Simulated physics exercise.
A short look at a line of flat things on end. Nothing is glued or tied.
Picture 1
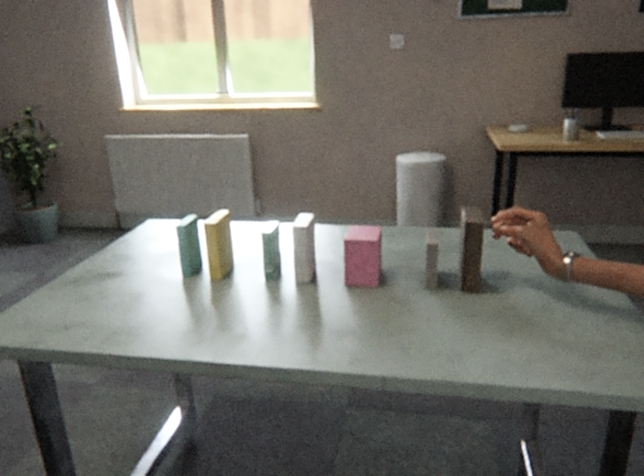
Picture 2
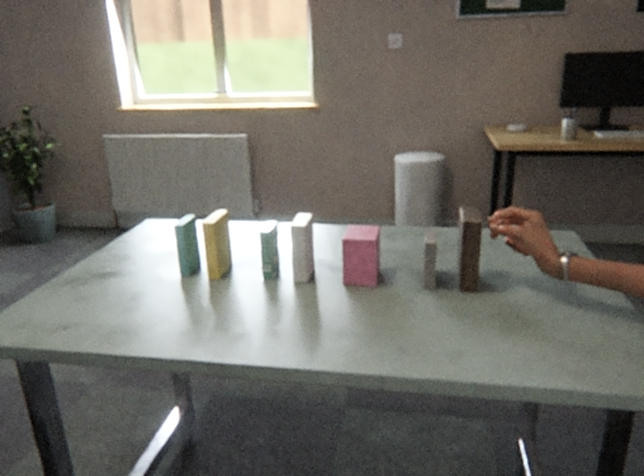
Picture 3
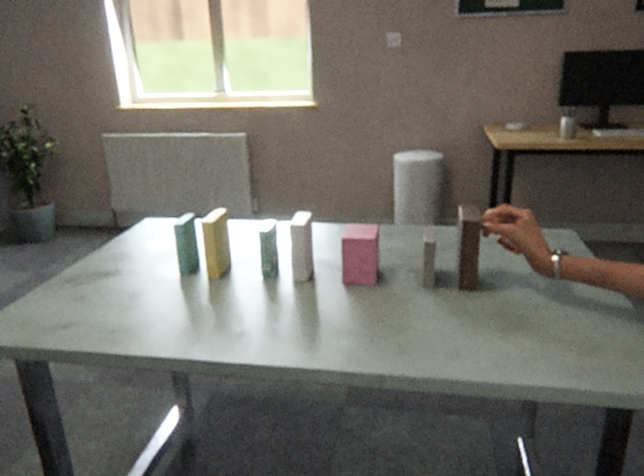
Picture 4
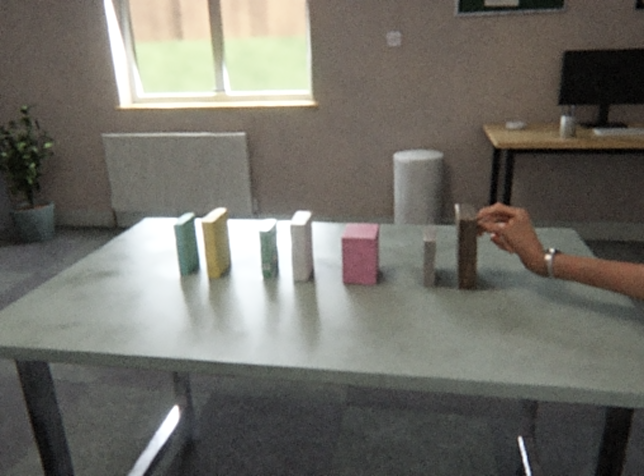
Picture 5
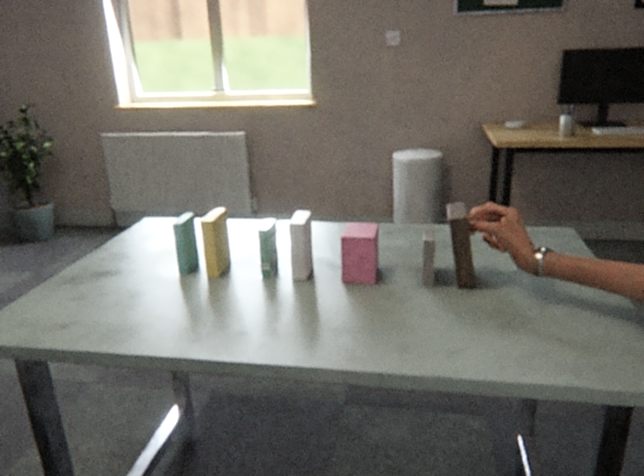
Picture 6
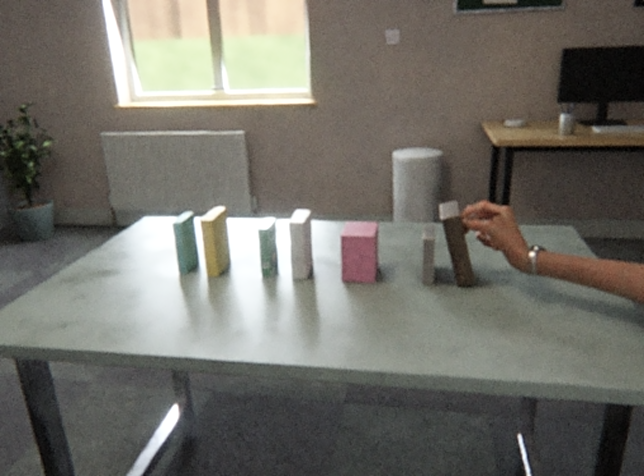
In this clip, seven upright pieces of various colours stand in a spaced row on a table while a hand at the right moves left and pushes the tall dark board at that end, tilting it leftward toward the small grey one.
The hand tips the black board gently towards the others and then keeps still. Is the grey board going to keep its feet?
The grey board topples.
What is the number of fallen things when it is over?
2 of them.
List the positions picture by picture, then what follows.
The first frame shows grey board (432, 259); white board (305, 248).
The second frame shows yellow block (218, 244); pink block (362, 255).
The third frame shows white board (302, 246); green packet (269, 249).
The fourth frame shows black board 3° over; yellow block (217, 243); pink block (361, 254).
The fifth frame shows black board 9° over; white board (302, 245); green packet (269, 248).
The sixth frame shows black board 15° over; grey board (428, 254); yellow block (216, 241).
Then, 0.30 s after the last picture, black board 57° over; grey board tipped 49° from how it was near (408, 257).
Then, 0.40 s after the last picture, black board 91° over; grey board on its side near (398, 270).
Then, 0.50 s after the last picture, grey board resting near (398, 270).
At rest, tipped over on the table, grey board; the other 4 in place. Seen from the same camera at the end, grey board near (397, 270).
